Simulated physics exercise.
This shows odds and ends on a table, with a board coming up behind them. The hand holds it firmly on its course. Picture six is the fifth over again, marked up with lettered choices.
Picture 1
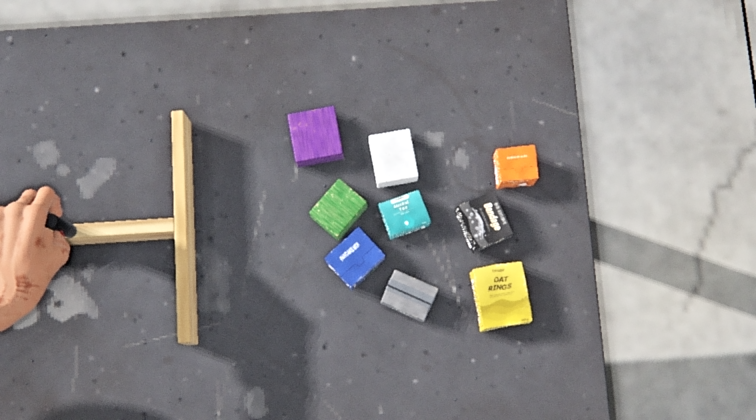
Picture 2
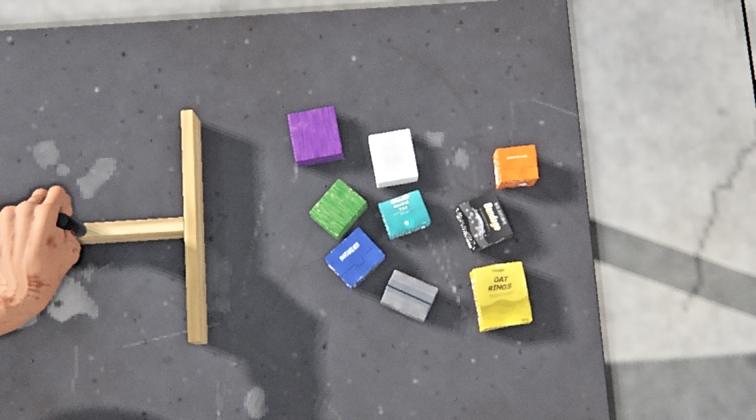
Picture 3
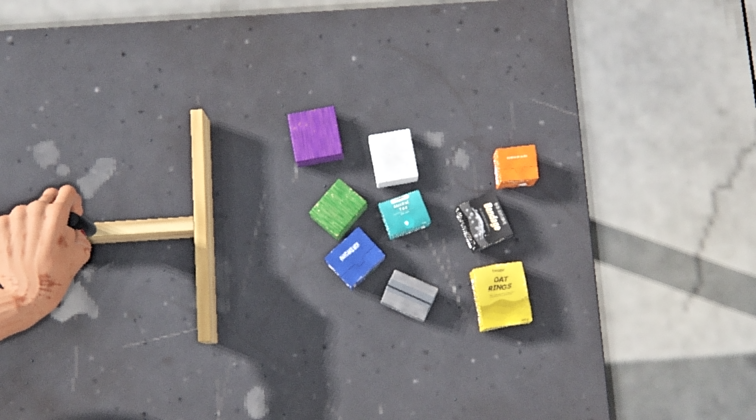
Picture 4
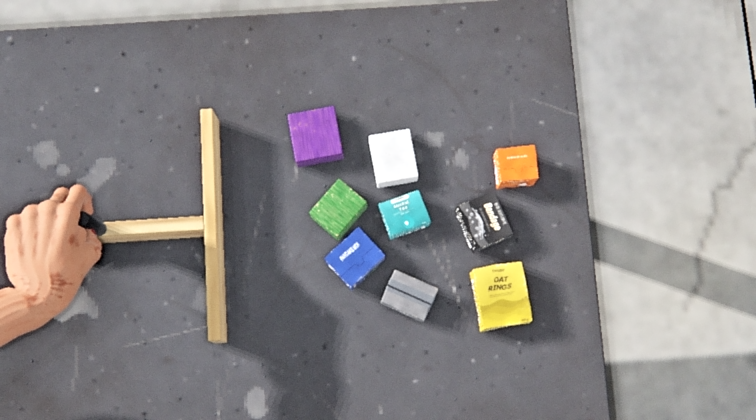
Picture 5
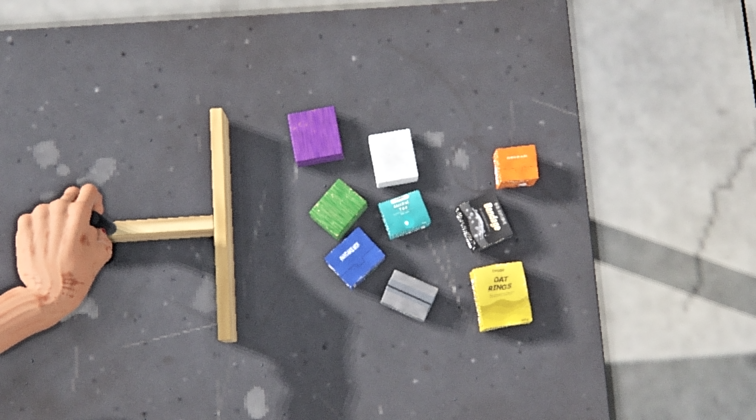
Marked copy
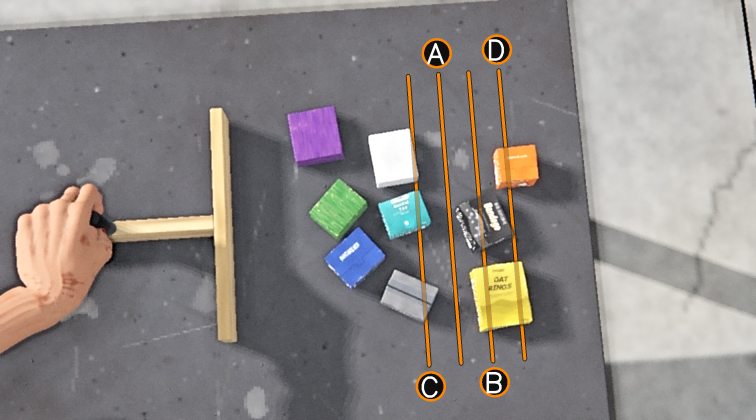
On a dark tabletop, a hand slid a T-shaped wooden board slowly to the right, a short way toward a cluster of colourful blocks and packets, which all stayed still and untouched.
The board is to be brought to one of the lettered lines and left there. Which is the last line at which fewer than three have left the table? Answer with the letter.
At D, and not beyond.
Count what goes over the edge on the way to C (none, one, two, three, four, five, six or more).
In all, none.
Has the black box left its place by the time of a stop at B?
By then, yes.
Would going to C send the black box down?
By then, no.
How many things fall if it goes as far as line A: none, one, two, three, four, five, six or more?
By then, none.
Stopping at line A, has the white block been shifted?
By then, yes.
On the marked copy, A at (449, 215); B at (480, 213); C at (418, 217); D at (511, 211).
With D. Early on, board (326, 215); purple block (352, 136); white block (398, 160).
Further on, board (430, 208); orange packet (541, 173); black box (544, 214).
At the end, board (511, 203); orange packet over the edge; black box over the edge; two fallen.
As for the rest, A is within the limit but short; B is within the limit but short; C is within the limit but short.
